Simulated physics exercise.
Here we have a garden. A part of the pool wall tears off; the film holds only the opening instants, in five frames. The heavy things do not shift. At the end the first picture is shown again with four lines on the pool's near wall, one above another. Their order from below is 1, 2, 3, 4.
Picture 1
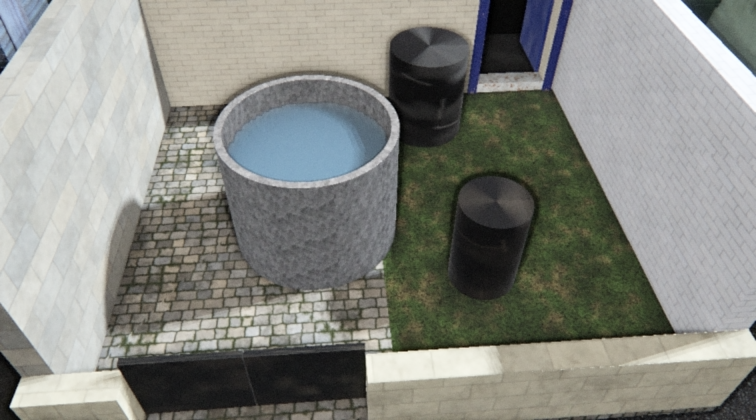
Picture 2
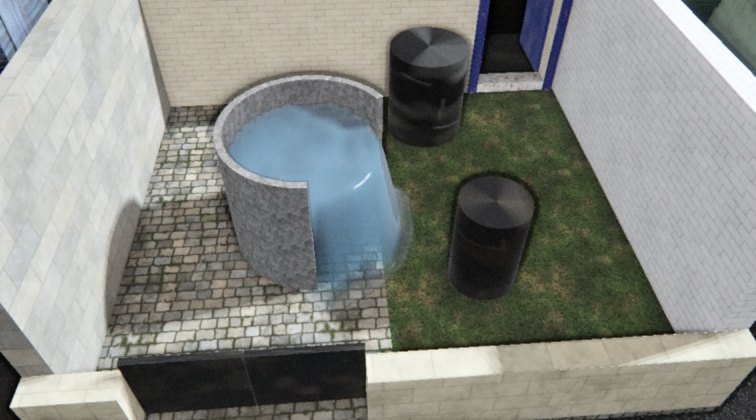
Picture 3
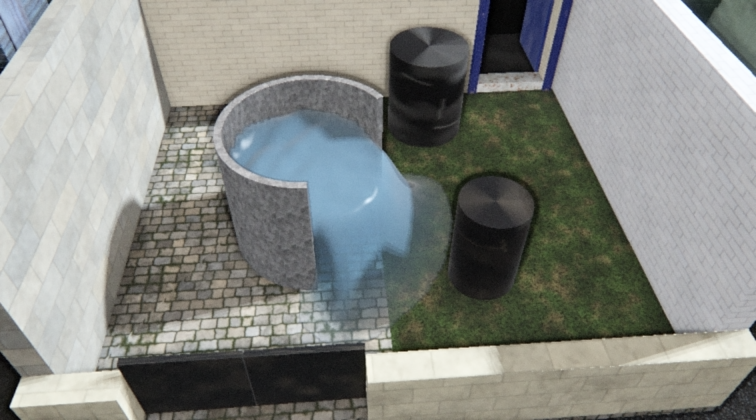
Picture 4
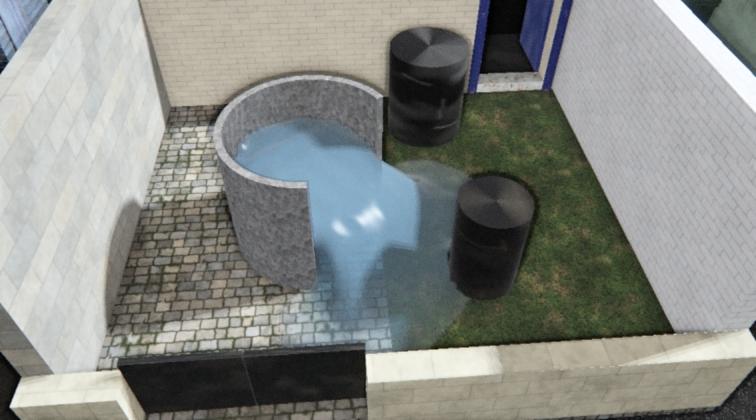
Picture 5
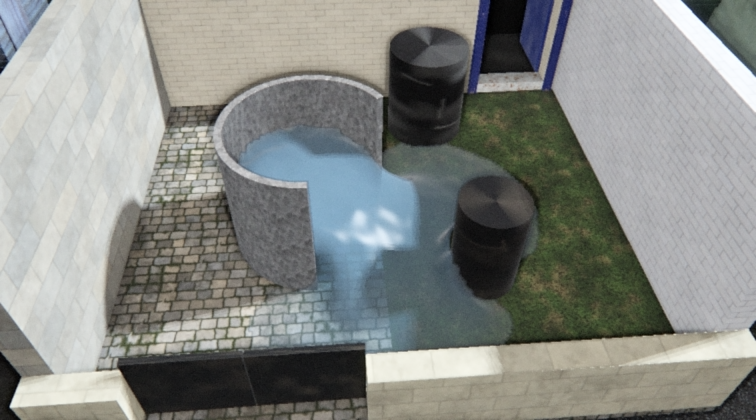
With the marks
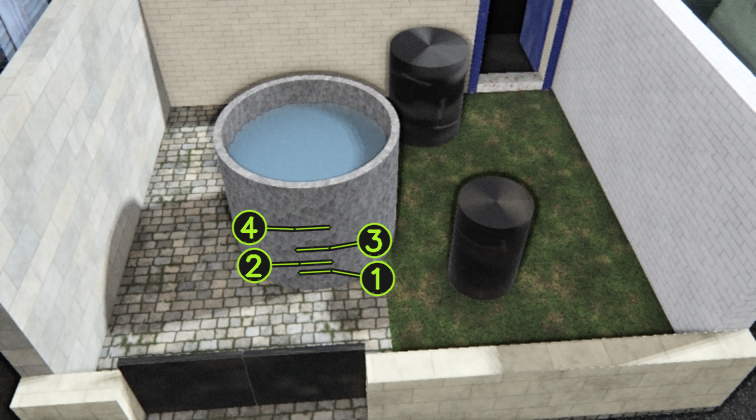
Water pouring from a round stone pool as its front section vanishes, spreading across paving and grass around a black cylinder.
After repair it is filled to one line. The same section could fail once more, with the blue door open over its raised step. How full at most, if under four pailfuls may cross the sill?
It is 4.
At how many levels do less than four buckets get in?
All four.
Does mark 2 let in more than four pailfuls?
No.
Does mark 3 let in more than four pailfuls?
No.
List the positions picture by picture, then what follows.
Water in the pool at rest, its middle at (309, 147); foot of the blue doorway at (509, 91); shut gate at (246, 359), in the first frame.
Front seen at (320, 277), 2 % of the ground wet, in the second frame.
Front seen at (399, 180), 8 % of the ground wet, in the third frame.
Front seen at (402, 166), 15 % of the ground wet, in the fourth frame.
Water covers 25 % of the ground, its front hidden from here, in the fifth frame.
On the marked copy, 1 at (316, 271); 2 at (315, 262); 3 at (313, 249); 4 at (311, 228); from the bottom up 1, 2, 3, 4.
With 1, nothing gets over.
With 2, nothing gets over.
With 3, nothing gets over.
With 4, a bucket or two gets in.
